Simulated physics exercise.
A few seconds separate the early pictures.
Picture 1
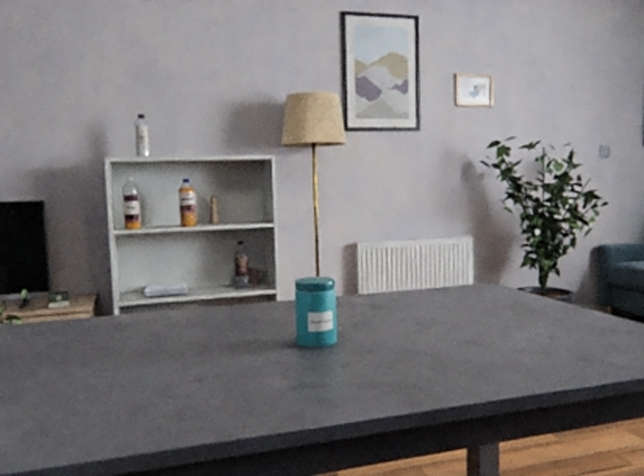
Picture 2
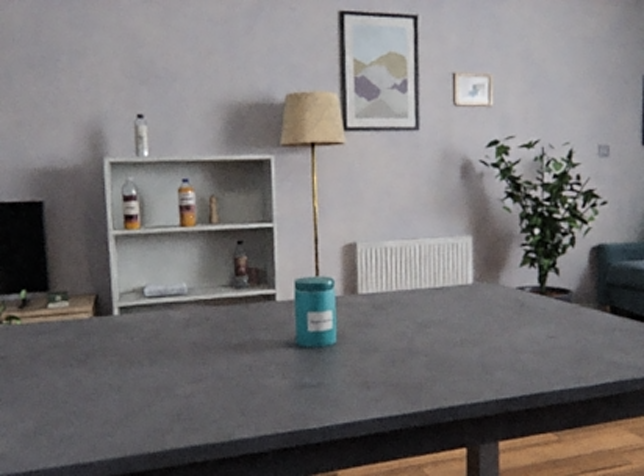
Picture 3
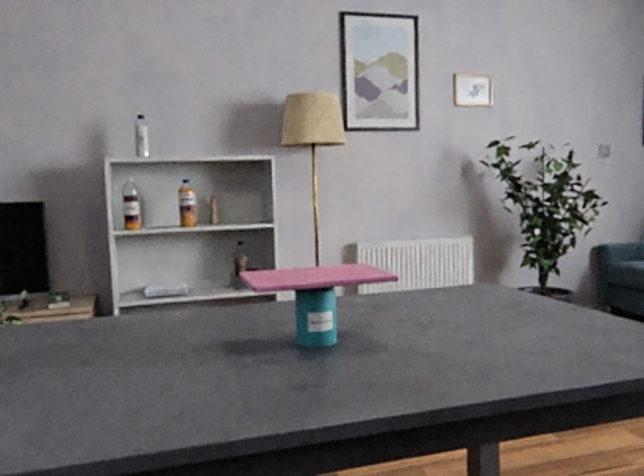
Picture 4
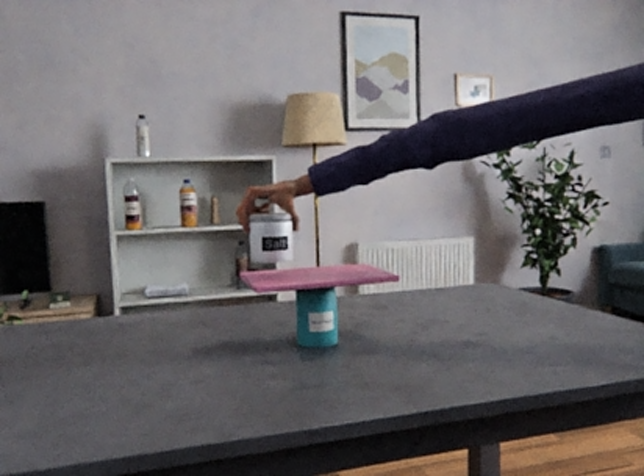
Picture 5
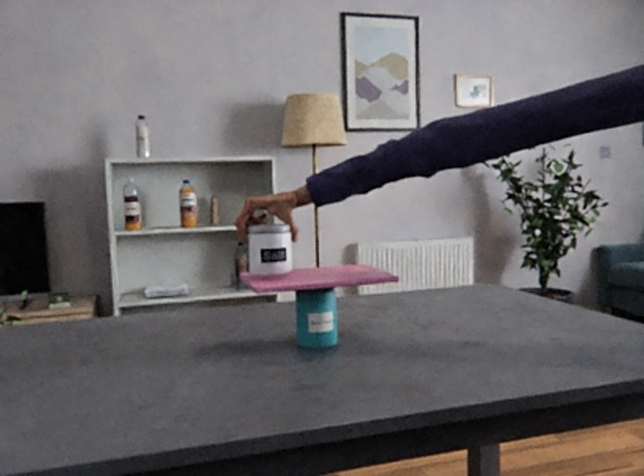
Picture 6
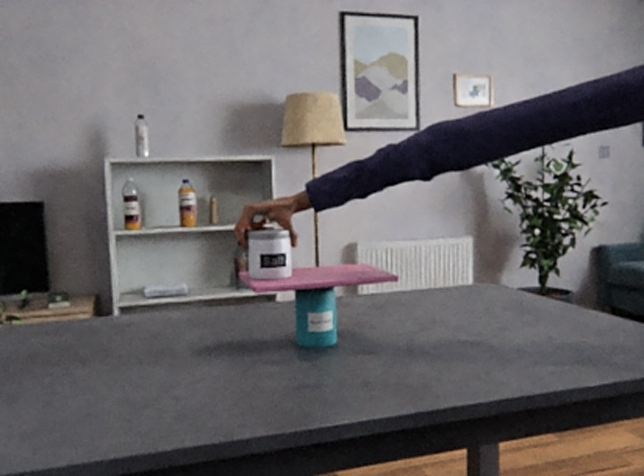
On a dark table, a pink lid appears on a teal tin and a hand lowers a white jar onto it.
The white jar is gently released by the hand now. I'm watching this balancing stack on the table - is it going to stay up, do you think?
No, I'd expect it to come down.
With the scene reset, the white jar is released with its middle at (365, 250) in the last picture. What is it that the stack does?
The stack then collapses.
Then, 0.40 s later than the last frame, white jar now fallen; pink lid tilted by 64°.
Then, 0.60 s later than the last frame, pink lid on its side.
Then, 1.00 s later than the last frame, pink lid now fallen.
When it is over, fallen, pink lid and white jar; turquoise jar as before. The stack comes apart.
